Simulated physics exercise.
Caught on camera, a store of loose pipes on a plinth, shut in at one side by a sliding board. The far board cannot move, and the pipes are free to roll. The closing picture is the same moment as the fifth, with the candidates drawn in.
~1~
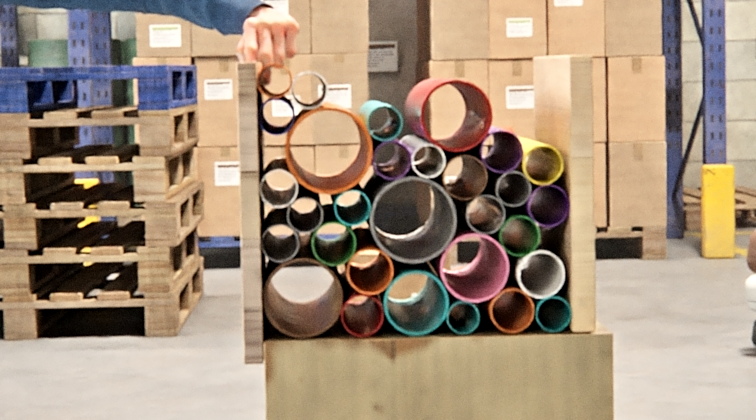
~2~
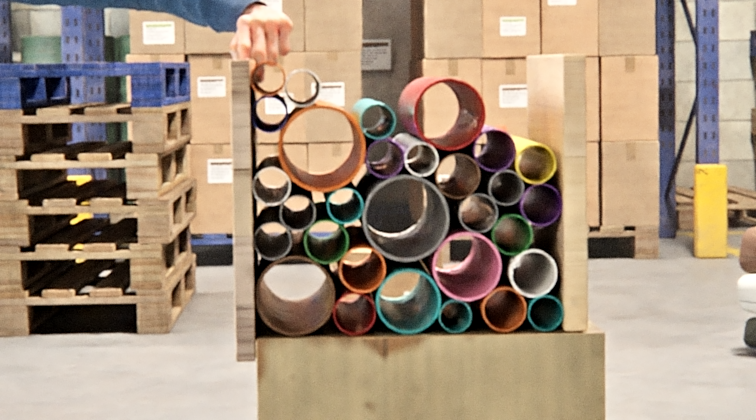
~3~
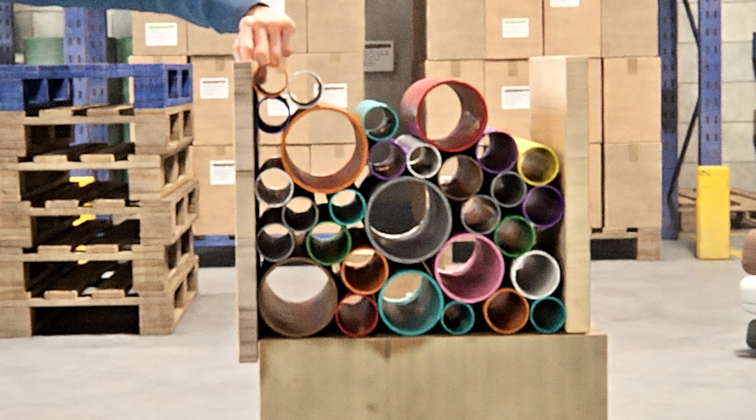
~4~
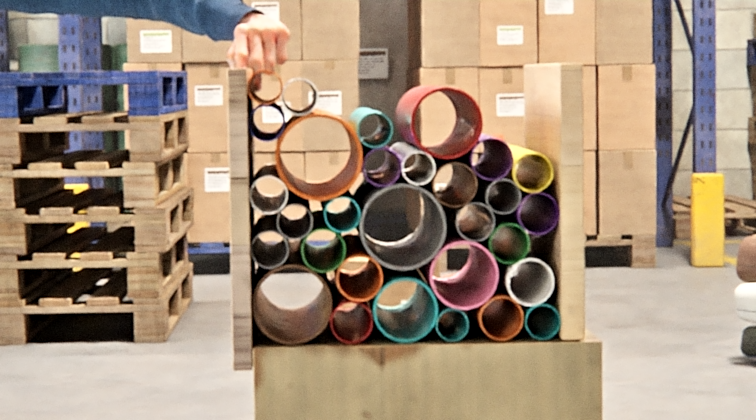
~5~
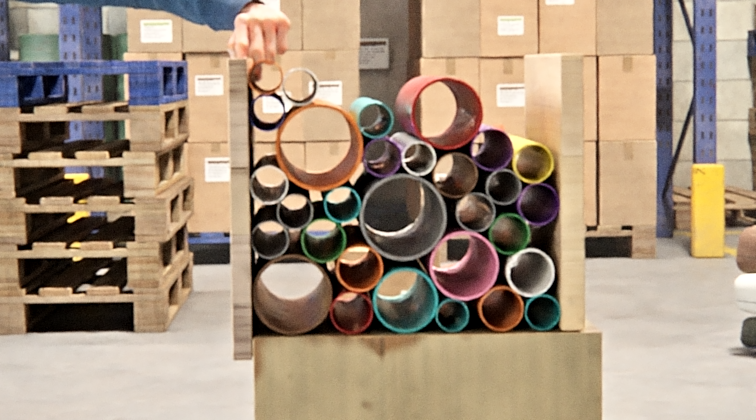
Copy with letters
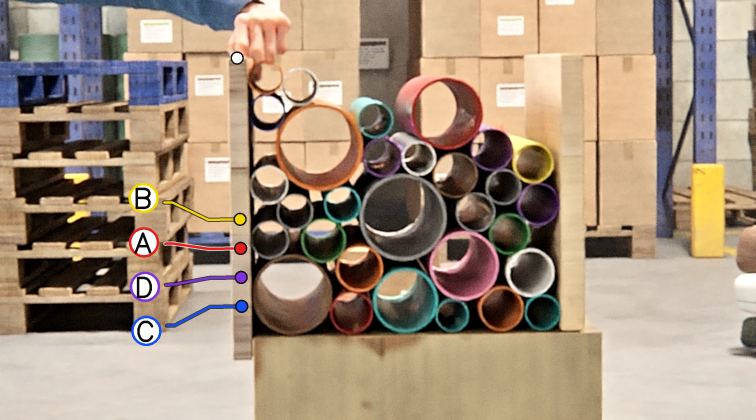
The video shows a hand gripping the top of a wooden board at the left of a stack of colourful round pipes on a wooden plinth, with slight shifts in the view while the pipes stay in place.
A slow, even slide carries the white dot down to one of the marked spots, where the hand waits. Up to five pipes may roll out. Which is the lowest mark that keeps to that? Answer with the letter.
It can be let down to A.
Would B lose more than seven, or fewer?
At B, fewer than seven.
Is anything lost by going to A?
Yes, at A.
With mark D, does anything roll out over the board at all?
Yes.
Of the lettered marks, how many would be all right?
The number is two.
On the copy, A at (240, 248); B at (240, 219); C at (242, 307); D at (241, 278); the white dot at (237, 58).
On A. First, top of the board (249, 141).
Then, top of the board (251, 234).
Finally, top of the board (251, 248), four out over the board.
By contrast, B three out over the board; C more than five out over the board; D more than five out over the board.
